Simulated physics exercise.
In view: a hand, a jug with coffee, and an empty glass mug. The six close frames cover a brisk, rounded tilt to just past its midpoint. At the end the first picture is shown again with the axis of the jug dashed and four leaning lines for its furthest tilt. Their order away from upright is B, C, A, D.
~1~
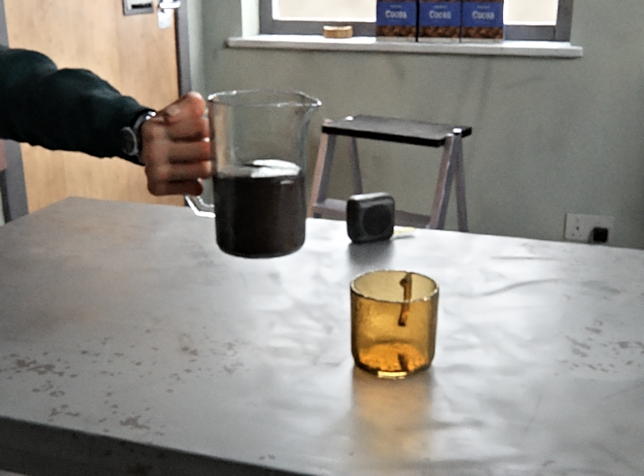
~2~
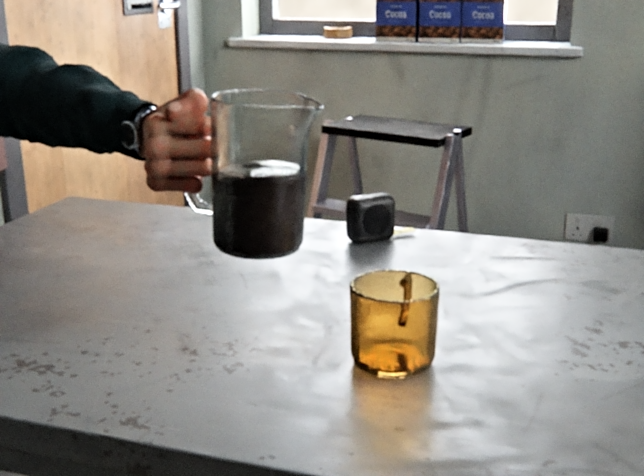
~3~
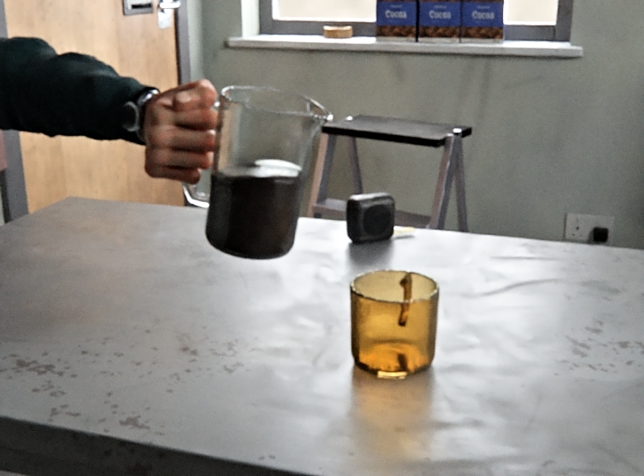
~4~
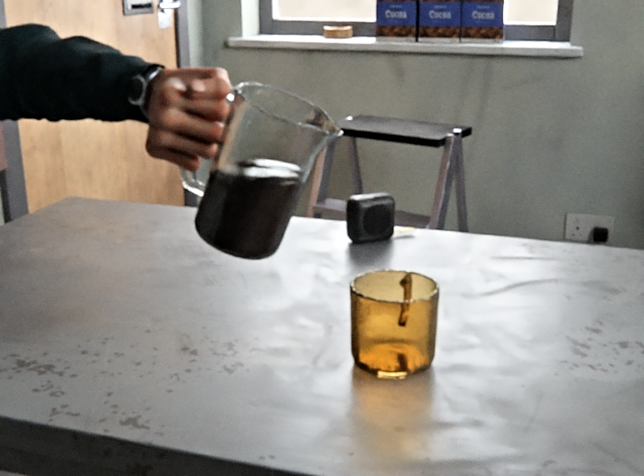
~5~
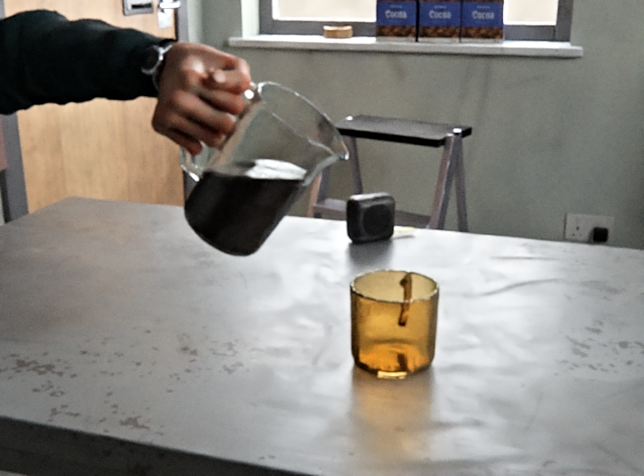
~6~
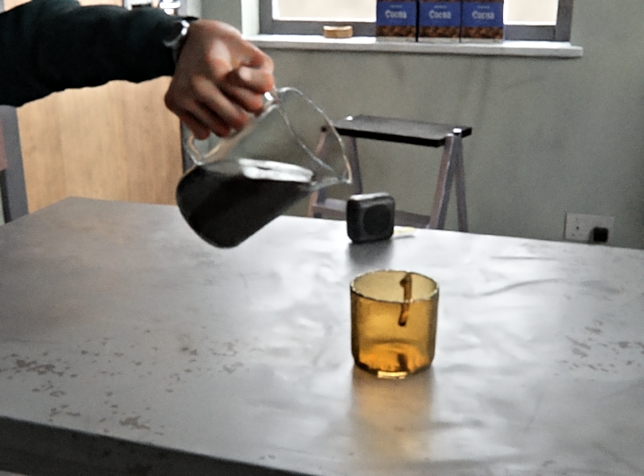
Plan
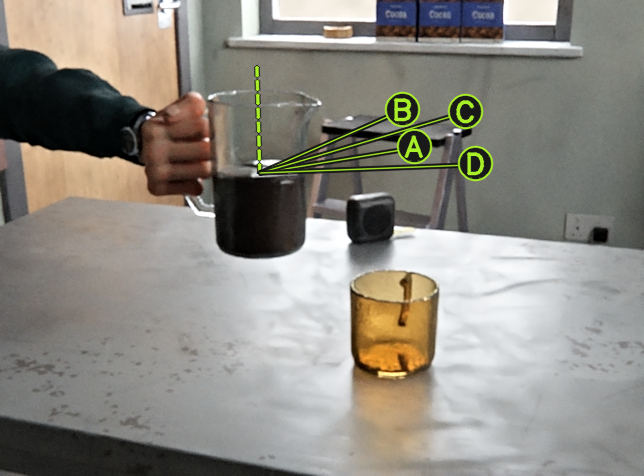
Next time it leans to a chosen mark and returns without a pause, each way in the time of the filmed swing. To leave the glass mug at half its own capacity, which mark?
The best mark is A.
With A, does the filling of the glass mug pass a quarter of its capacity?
Yes.
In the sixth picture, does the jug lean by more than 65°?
No, it does not.
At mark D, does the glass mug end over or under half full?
Over half.
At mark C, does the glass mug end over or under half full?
Under.
In lime, A at (397, 150); B at (387, 116); C at (449, 117); D at (458, 165).
For mark A, the glass mug ends with about 49 % of what it can hold.
For mark B, the glass mug ends with about 14 % of what it can hold.
For mark C, the glass mug ends with about 30 % of what it can hold.
For mark D, the glass mug ends with about 70 % of what it can hold.
